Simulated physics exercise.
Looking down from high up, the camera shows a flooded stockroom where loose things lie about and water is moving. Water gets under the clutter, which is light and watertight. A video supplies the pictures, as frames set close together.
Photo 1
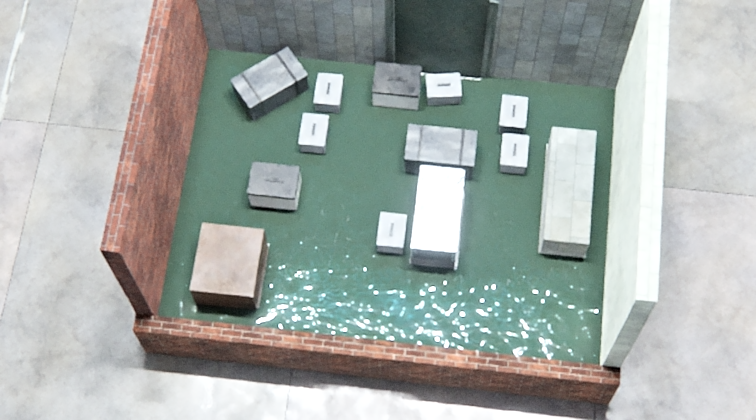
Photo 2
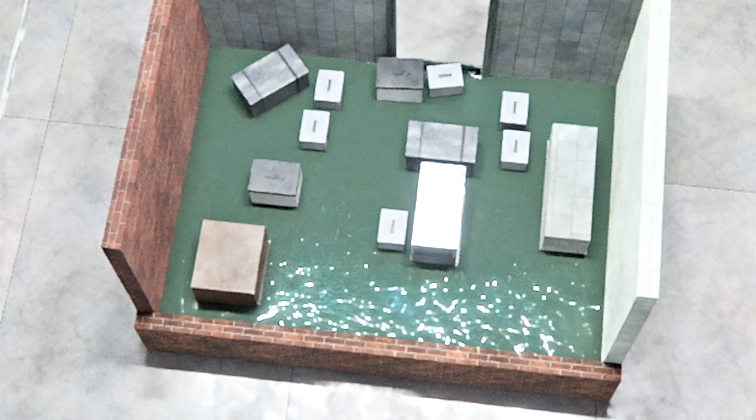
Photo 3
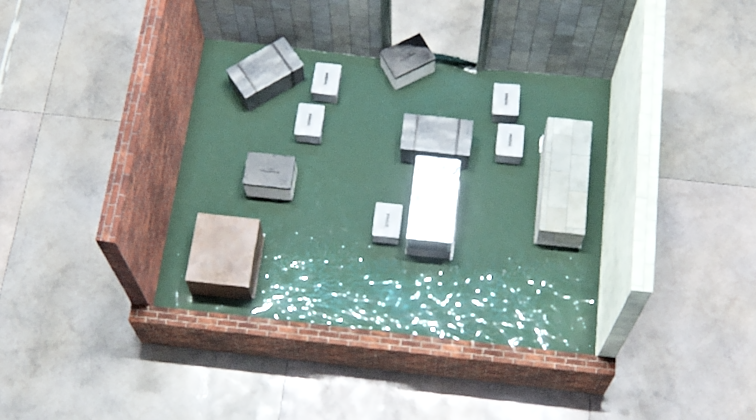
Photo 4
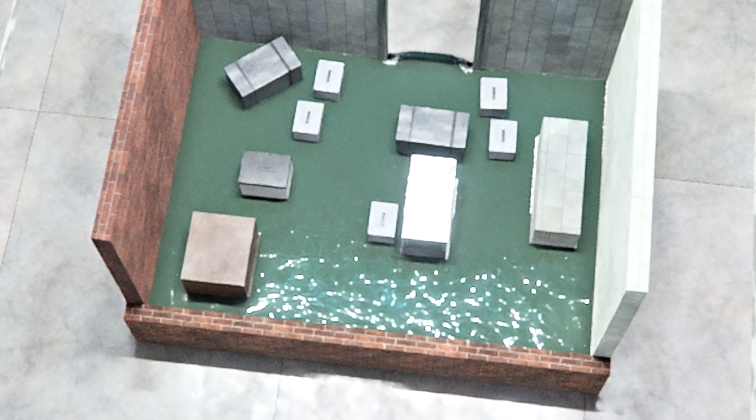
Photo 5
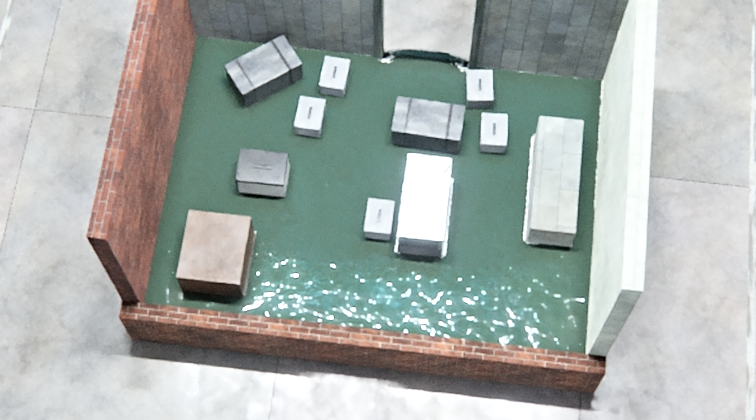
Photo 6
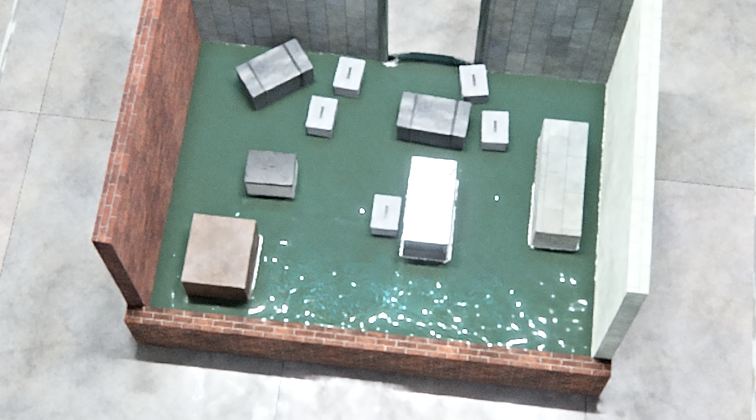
The video shows a flooded, walled room from above as a dark opening in the back wall clears, a small pale box and then a gray crate pass out through it, and other floating boxes drift slightly on green water.
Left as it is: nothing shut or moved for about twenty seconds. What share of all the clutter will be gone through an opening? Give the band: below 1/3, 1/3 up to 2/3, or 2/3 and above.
The portion will probably reach two thirds or more.
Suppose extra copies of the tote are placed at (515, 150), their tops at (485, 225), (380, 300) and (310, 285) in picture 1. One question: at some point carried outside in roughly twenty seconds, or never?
Exits, remains, remains.
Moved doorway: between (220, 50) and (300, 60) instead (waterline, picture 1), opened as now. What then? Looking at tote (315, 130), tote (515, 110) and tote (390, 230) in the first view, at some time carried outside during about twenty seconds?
Escapes, escapes, remains.
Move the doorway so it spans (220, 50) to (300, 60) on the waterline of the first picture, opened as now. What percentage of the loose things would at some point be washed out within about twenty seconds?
Estimate: Close to 90 %.
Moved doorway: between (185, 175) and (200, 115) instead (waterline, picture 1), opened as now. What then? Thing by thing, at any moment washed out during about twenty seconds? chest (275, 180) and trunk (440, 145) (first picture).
Listed in order, the pair end up carried off and trapped.
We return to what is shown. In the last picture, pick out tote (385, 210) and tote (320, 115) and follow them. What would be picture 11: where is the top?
Approximately (398, 180) for one and (356, 91) for the other.
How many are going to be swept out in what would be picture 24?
Tally: 7.
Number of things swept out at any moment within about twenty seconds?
That adds up to 10.
A moment on, 4 of 10 are out; 6 afloat.
Next, 7 of 10 are out; 3 afloat.
Later, 10 of 10 are out; 0 afloat.
In the end, 10 of 10 are out; 0 afloat.
